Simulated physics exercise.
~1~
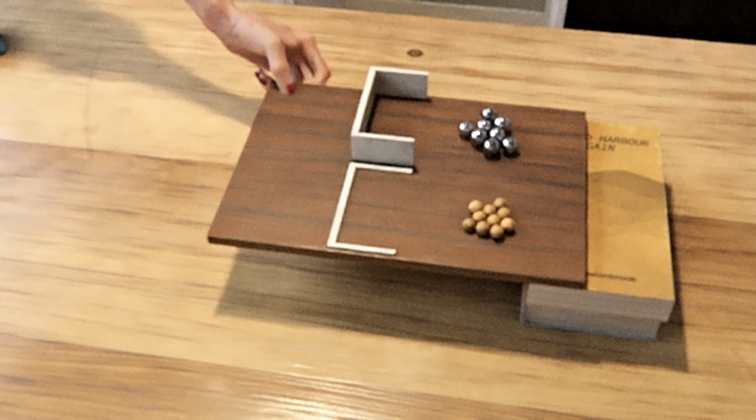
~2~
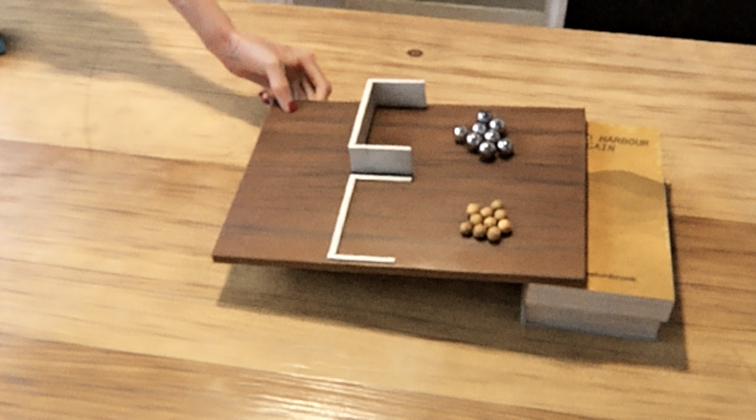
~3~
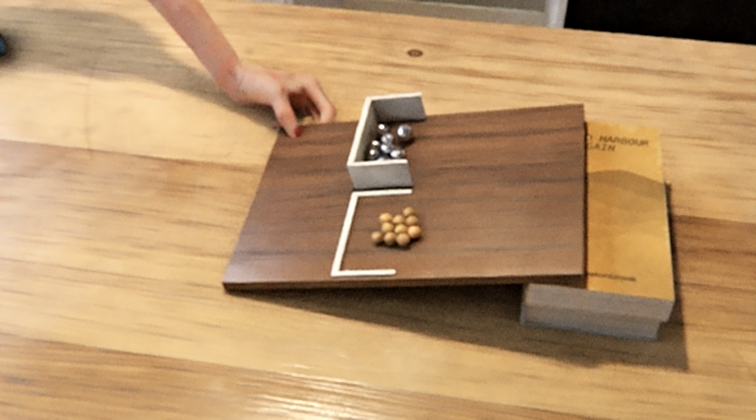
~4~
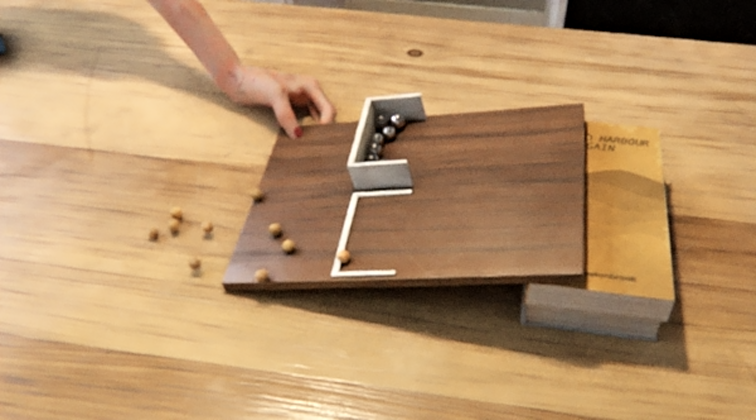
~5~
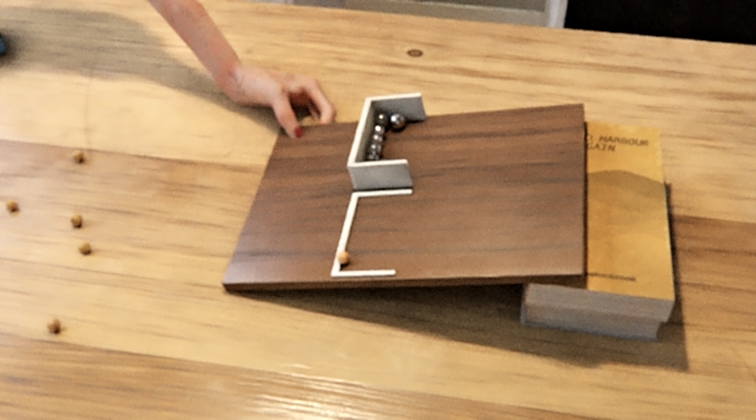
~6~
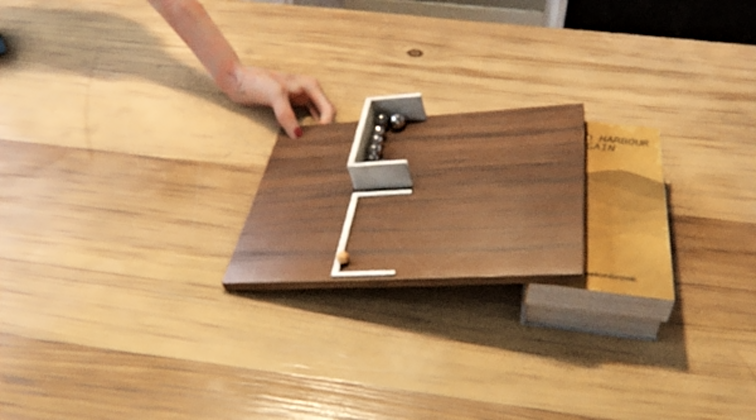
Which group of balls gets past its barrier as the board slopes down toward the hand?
The nearer group of tan balls gets past its low strip, apart from one ball left in the corner. The farther group of silver balls stops behind its taller wall.
Most tan balls roll over a low strip and away, but a wall holds silver ones.
